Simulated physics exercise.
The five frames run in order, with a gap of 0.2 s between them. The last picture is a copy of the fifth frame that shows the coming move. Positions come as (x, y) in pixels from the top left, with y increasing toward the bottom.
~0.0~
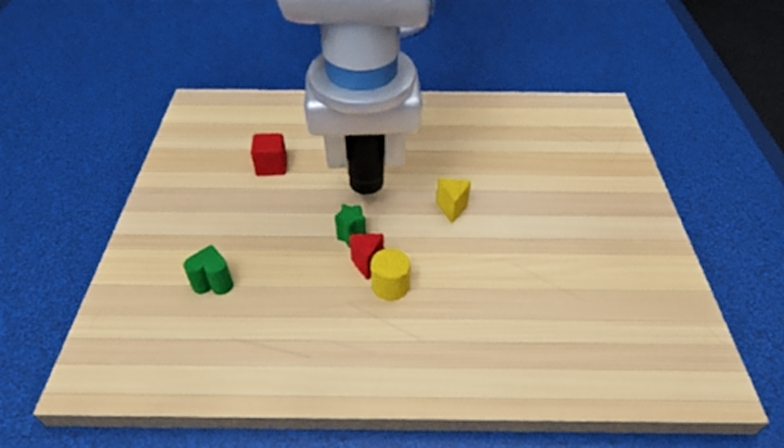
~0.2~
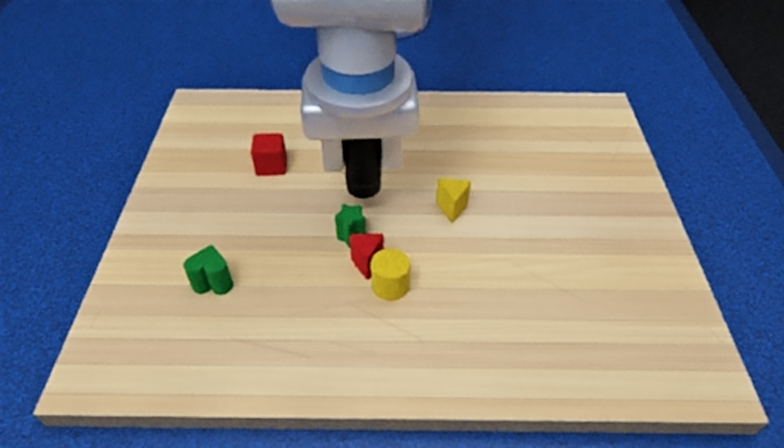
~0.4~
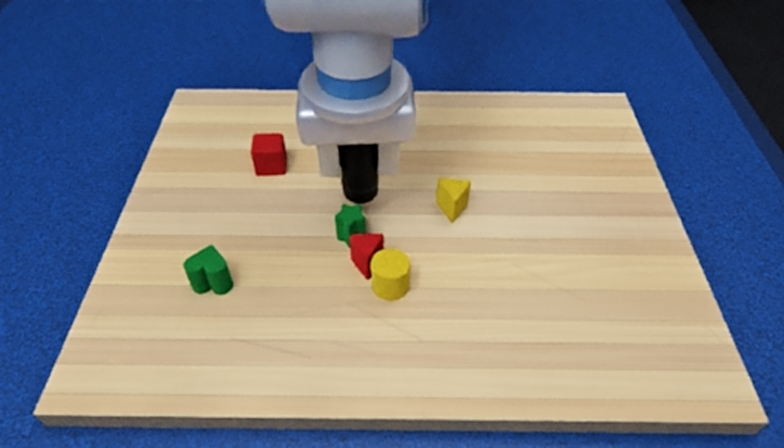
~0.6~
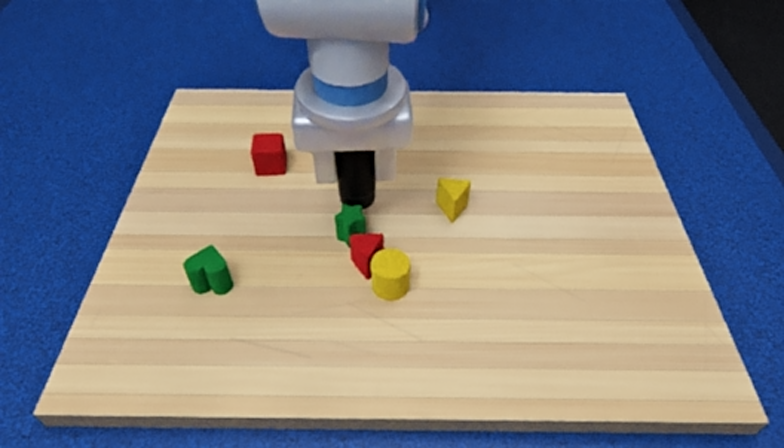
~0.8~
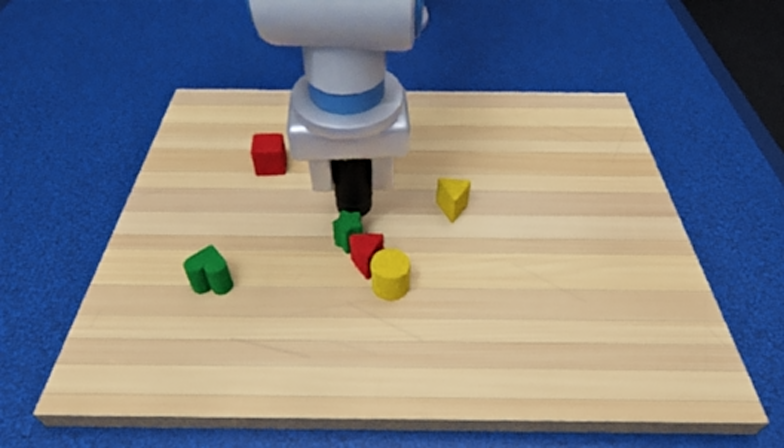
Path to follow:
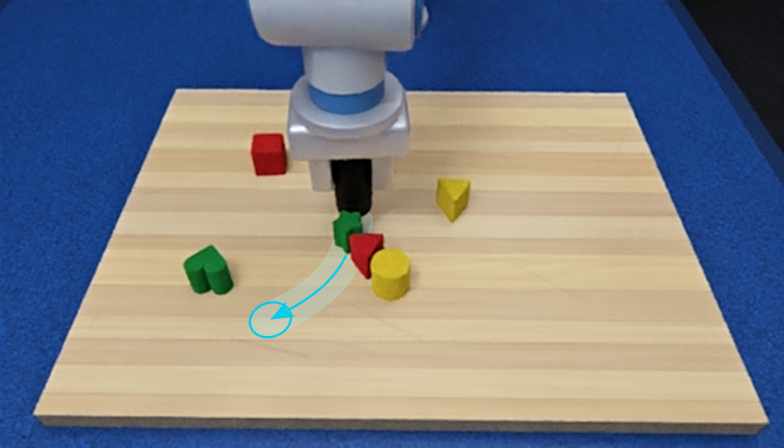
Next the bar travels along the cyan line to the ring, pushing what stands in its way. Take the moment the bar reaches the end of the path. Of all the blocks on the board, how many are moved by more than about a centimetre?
Count: Two.
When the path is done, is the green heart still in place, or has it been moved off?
It is untouched.
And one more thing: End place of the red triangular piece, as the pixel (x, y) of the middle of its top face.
Located at (355, 281).
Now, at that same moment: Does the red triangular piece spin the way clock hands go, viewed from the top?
No - that is not the case.
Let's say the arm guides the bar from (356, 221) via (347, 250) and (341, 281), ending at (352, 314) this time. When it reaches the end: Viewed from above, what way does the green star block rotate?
It spins clockwise.
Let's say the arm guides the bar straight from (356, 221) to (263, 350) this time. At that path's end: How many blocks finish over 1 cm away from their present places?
I count two.
Drawn move, from (356, 221) through (345, 257) and (316, 292) to (271, 319).
On the path given first. One third of the way, bar at (343, 243); green star block at (330, 259); red triangular piece at (357, 266), turned 65° anticlockwise; yellow circle at (395, 266).
Two thirds of the way, bar at (312, 279); green star block at (299, 298); red triangular piece at (355, 281), turned 115° anticlockwise; yellow circle at (395, 266).
At the end, bar at (267, 305); green heart still; green star block at (274, 325), turned 35° anticlockwise; red triangular piece at (355, 281), turned 115° anticlockwise; yellow circle at (395, 266).
